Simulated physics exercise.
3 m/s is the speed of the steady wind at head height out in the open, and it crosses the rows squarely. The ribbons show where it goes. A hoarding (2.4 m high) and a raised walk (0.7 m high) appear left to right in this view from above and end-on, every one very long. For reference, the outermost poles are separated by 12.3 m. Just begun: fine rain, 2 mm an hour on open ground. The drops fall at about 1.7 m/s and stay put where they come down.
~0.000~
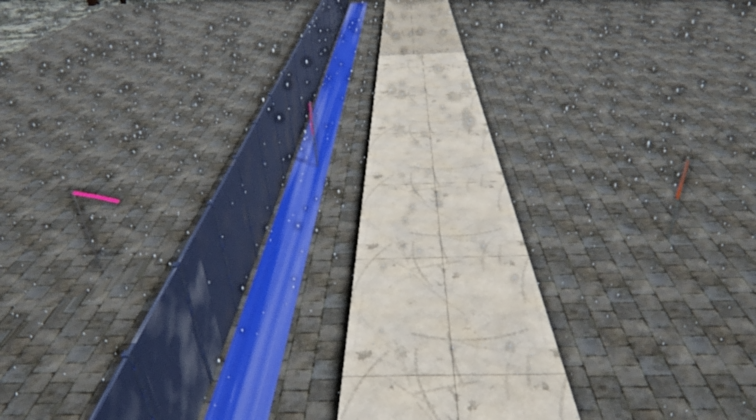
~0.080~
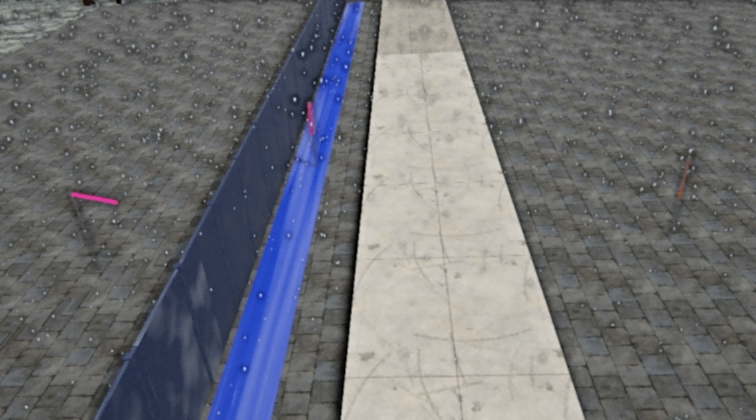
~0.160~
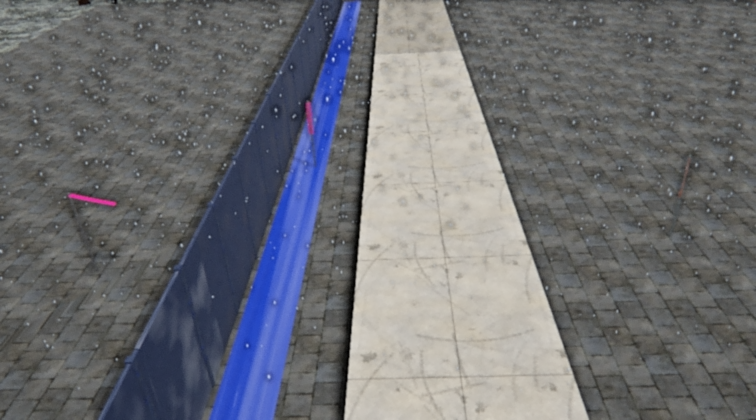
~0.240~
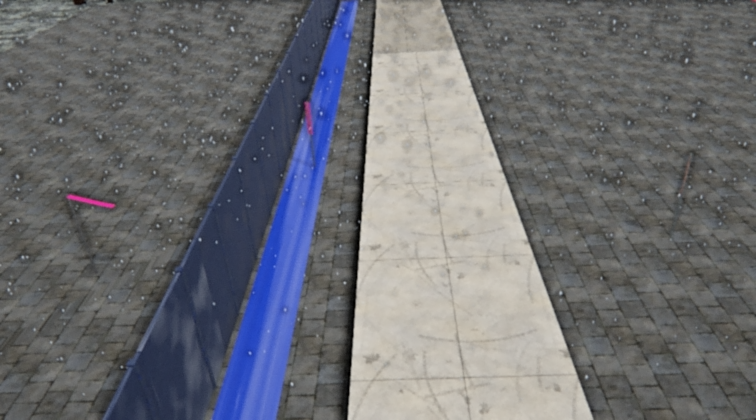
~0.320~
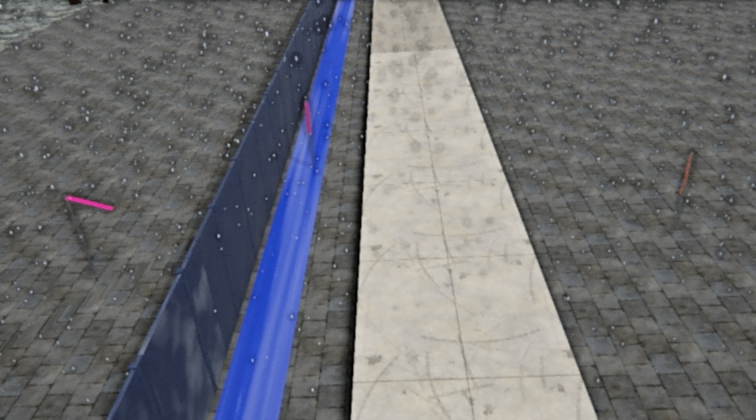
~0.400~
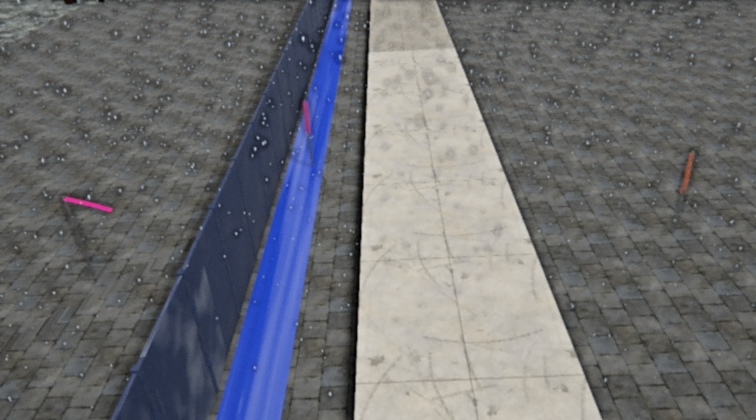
Pale raised walk beside a blue strip and dark hoarding on grey paving, ribbons barely shifting as fine rain slants down.
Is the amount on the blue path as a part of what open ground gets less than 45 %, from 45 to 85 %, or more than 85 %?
It is from 45 to 85 %.
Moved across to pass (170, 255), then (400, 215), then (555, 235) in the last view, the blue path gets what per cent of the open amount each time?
Roughly 100 per cent, 90 per cent and 80 per cent in that order.
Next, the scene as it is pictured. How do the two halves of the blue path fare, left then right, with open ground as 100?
55 % left, 80 % right.
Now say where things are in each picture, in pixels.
In the first picture, the left ribbon ends at (119, 201), leaning 75 degrees to the right.
In the second picture, the right ribbon ends at (679, 197), hanging almost straight and the blue one passes (287, 247).
In the third picture, the inner ribbon ends at (311, 134), hanging almost straight, above the rows the drops slant 70 degrees from upright, towards the right and the top of the hoarding crosses (254, 121).
In the fourth picture, the left ribbon ends at (114, 206), leaning 75 degrees to the right and the blue one passes (301, 192).
In the fifth picture, the right ribbon ends at (681, 194), hanging almost straight and above the rows the drops slant 70 degrees from upright, towards the right.
In the sixth picture, the inner ribbon ends at (309, 133), hanging almost straight and the top of the raised walk crosses (435, 180).
In 10 minutes the blue path collects 0.2 mm against 0.3 mm in the open.
In 30 minutes the blue path collects 0.7 mm against 1.0 mm in the open.
In 60 minutes the blue path collects 1.4 mm against 2.0 mm in the open, so the blue path has 69 % of the open amount; the left half of it has 56 %, the right half 82 %.
